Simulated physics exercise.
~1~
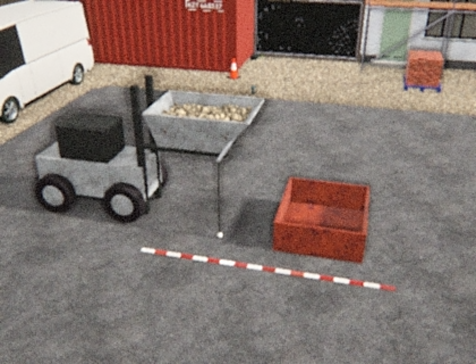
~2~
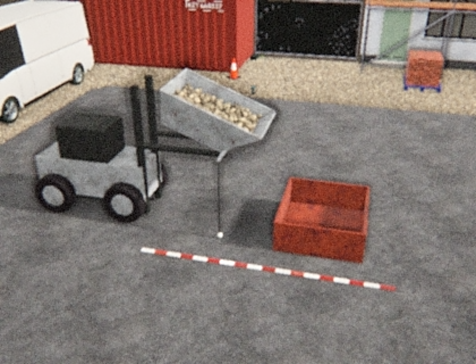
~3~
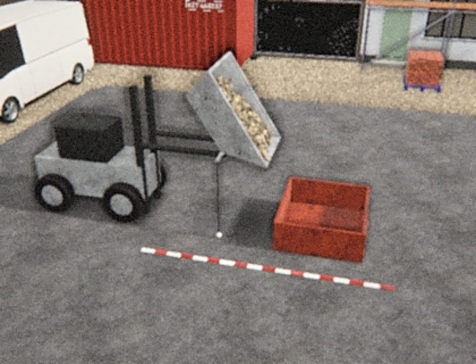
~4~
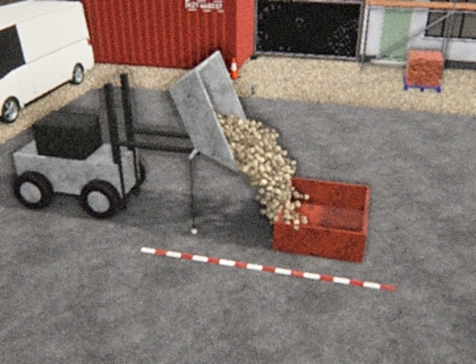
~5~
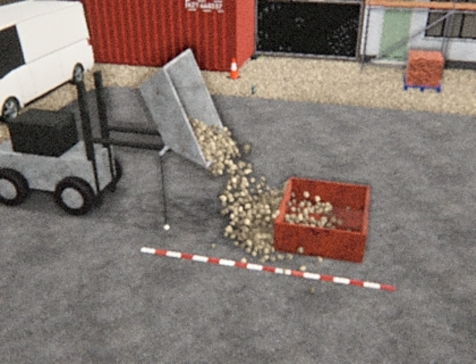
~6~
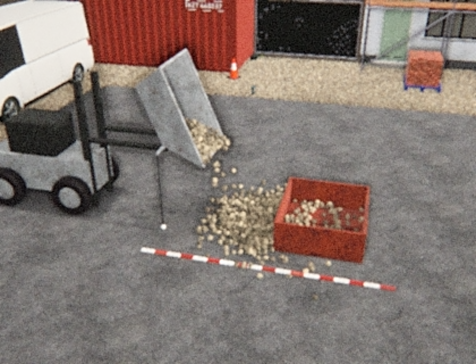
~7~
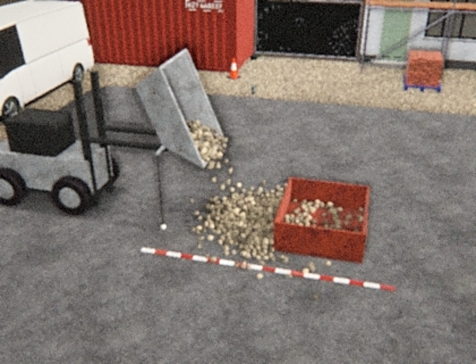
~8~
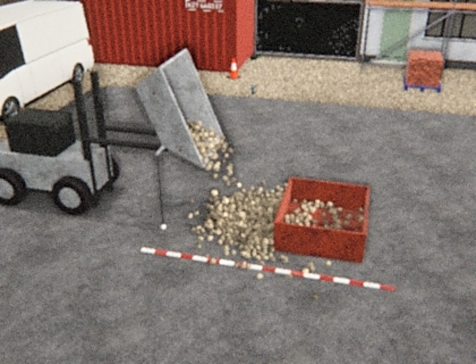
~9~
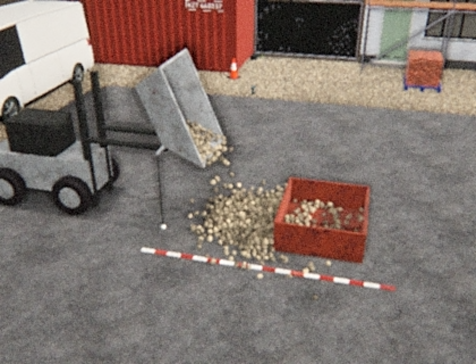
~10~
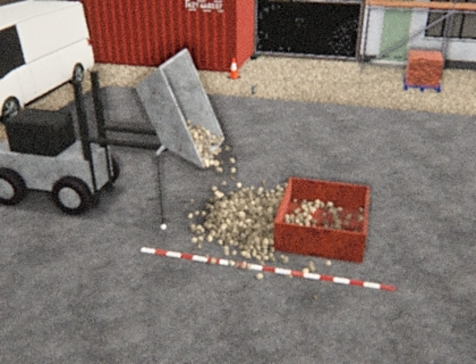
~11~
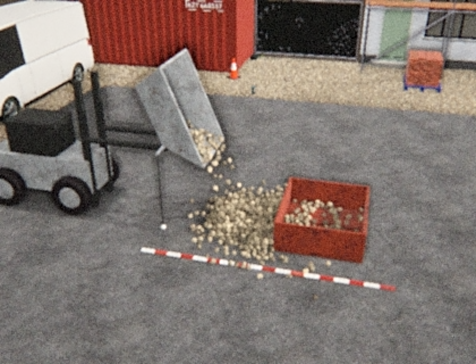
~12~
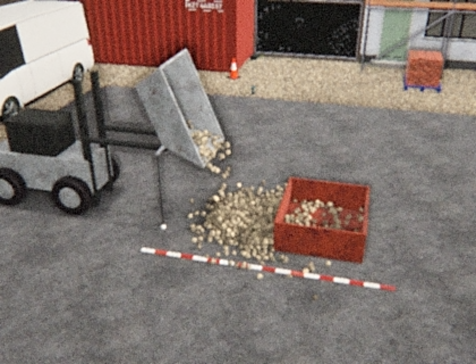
Forklift tipping a grey skip of pale stones while backing left, most spilling onto the ground short of a red bin.
